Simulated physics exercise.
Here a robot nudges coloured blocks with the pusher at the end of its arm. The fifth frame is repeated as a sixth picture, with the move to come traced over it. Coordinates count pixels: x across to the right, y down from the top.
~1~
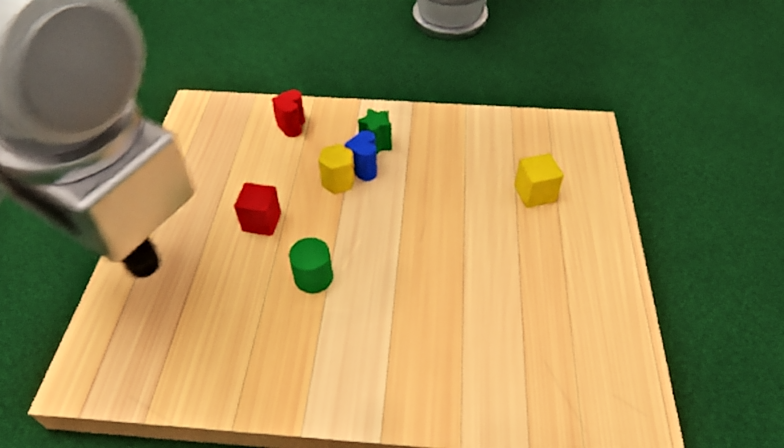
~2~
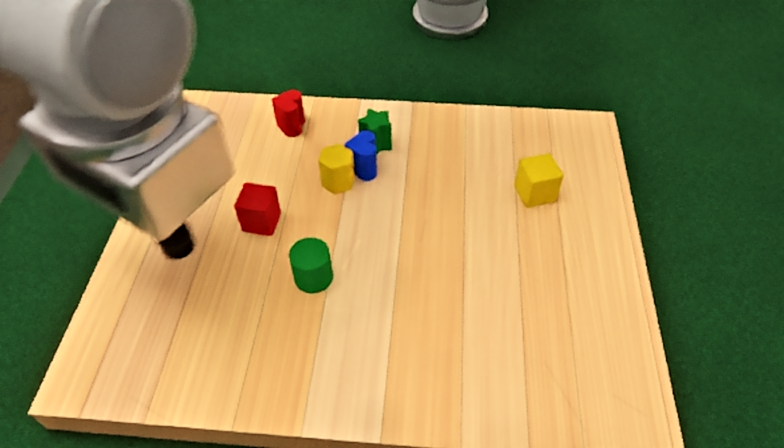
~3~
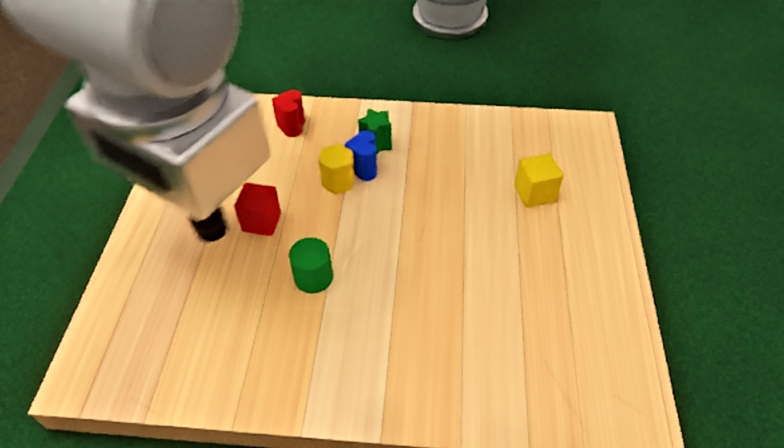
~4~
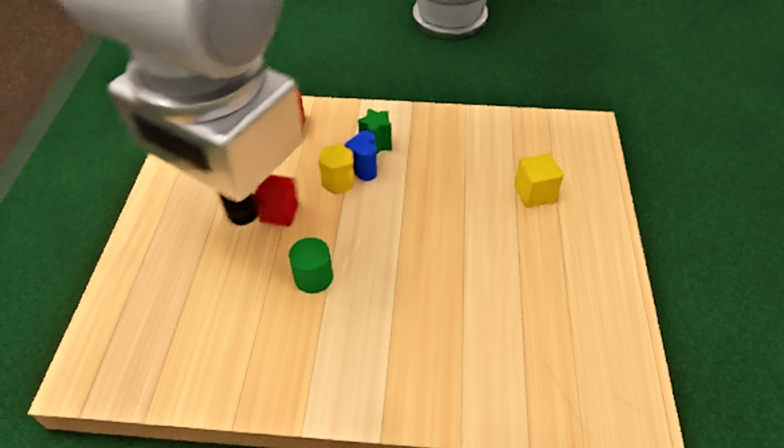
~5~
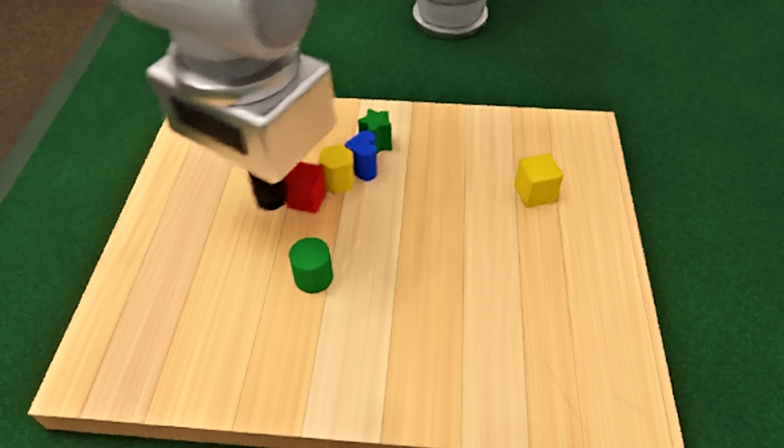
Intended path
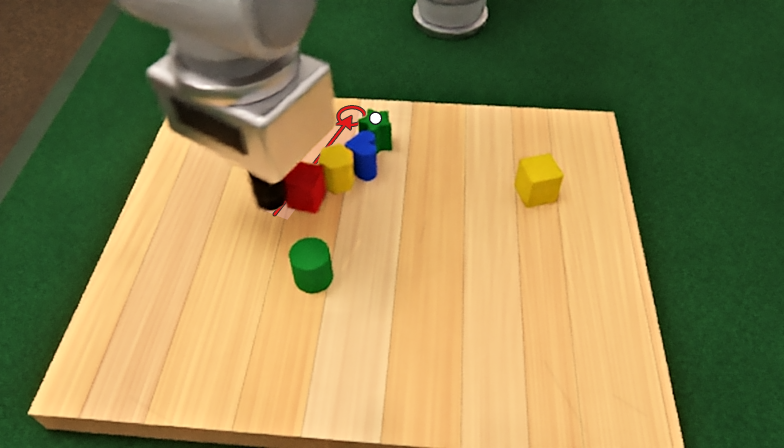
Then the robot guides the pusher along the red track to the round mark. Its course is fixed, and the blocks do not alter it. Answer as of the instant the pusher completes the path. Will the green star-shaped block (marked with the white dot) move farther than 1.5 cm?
I expect not.
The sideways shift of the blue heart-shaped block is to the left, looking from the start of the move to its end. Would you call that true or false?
That claim is false.
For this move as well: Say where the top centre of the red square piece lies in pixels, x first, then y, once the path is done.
The middle of its upper face should be somewhere near (331, 155).
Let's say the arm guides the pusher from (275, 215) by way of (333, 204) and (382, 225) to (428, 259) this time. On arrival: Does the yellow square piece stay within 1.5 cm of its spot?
Final answer: Yes.
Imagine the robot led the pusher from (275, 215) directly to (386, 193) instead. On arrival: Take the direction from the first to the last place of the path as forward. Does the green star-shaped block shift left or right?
It shifts leftward.
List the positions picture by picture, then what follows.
In the first picture, pusher's lower end (145, 265); red square piece (255, 196); yellow hexagonal block (336, 156); blue heart-shaped block (363, 143); green star-shaped block (376, 118).
In the second picture, pusher (179, 248); blocks still.
In the third picture, pusher (212, 231); blocks still.
In the fourth picture, pusher (242, 215); red square piece (274, 187).
In the fifth picture, pusher (271, 201); red square piece (303, 174); yellow hexagonal block (336, 156); blue heart-shaped block (363, 143); green star-shaped block (376, 118).
Drawn move, straight from (275, 215) to (352, 116); the dot is on the green star-shaped block.
The first path, step by step. One third of the way, pusher (301, 164); red square piece (328, 159), turned 90° clockwise; yellow hexagonal block (364, 152); blue heart-shaped block (385, 137); green star-shaped block (384, 116), turned 45° anticlockwise.
Two thirds of the way, pusher (327, 131); red square piece (331, 155), turned 115° clockwise; yellow hexagonal block (369, 154); blue heart-shaped block (387, 137); green star-shaped block (384, 116), turned 45° anticlockwise.
At the end, pusher (350, 101); red square piece (331, 155), turned 115° clockwise; yellow hexagonal block (369, 154); blue heart-shaped block (387, 137); green star-shaped block (384, 116), turned 45° anticlockwise.
